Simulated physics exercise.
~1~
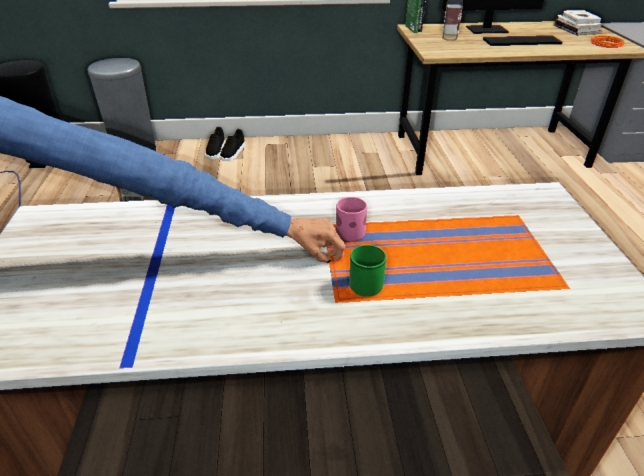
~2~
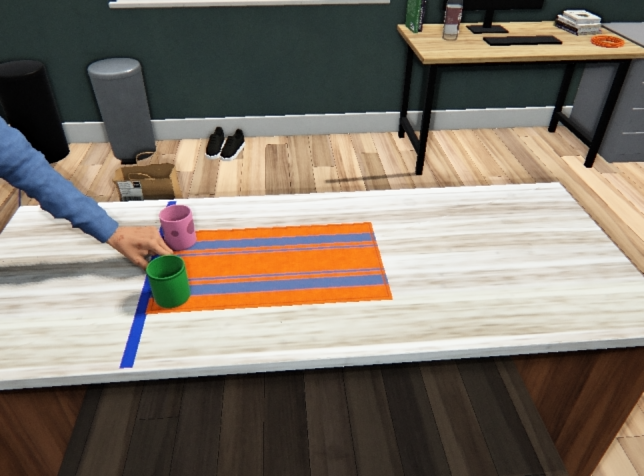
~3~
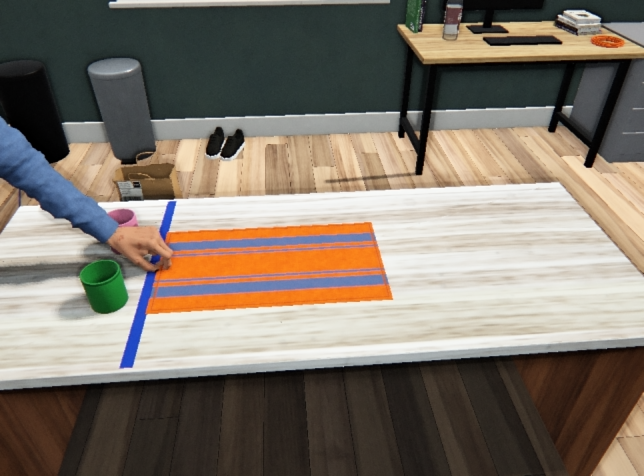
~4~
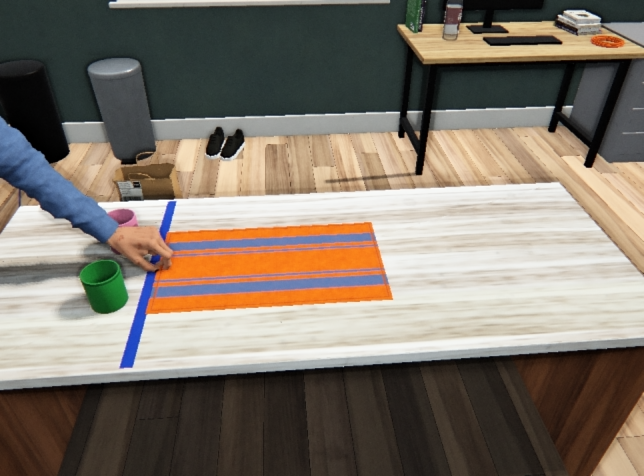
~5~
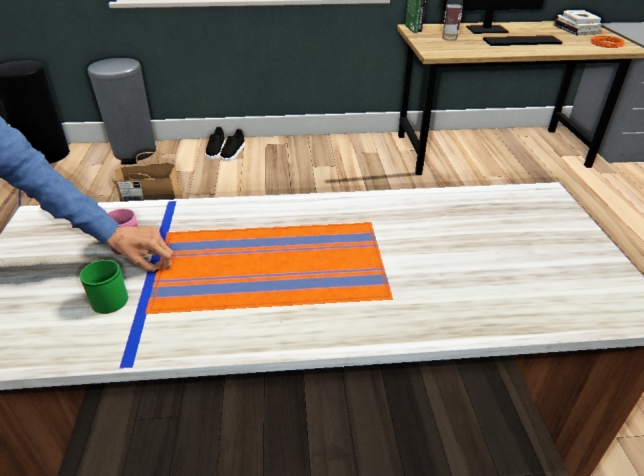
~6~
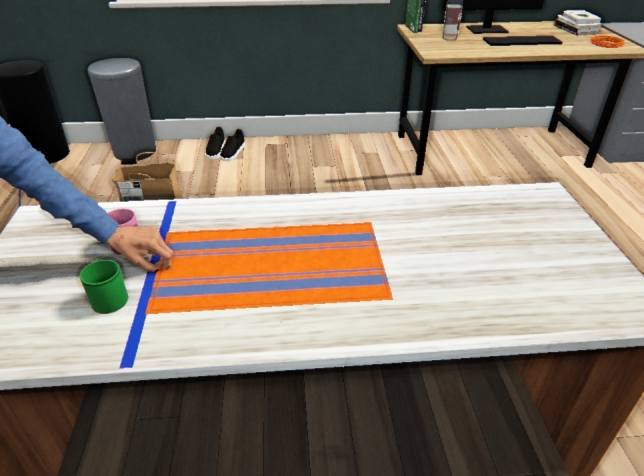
In this clip, a hand pulls an orange striped place mat carrying a green mug and a pink mug leftward across a table, stopping at a strip of blue tape. Both mugs slide off the mat's leading edge and come to rest beyond the tape.
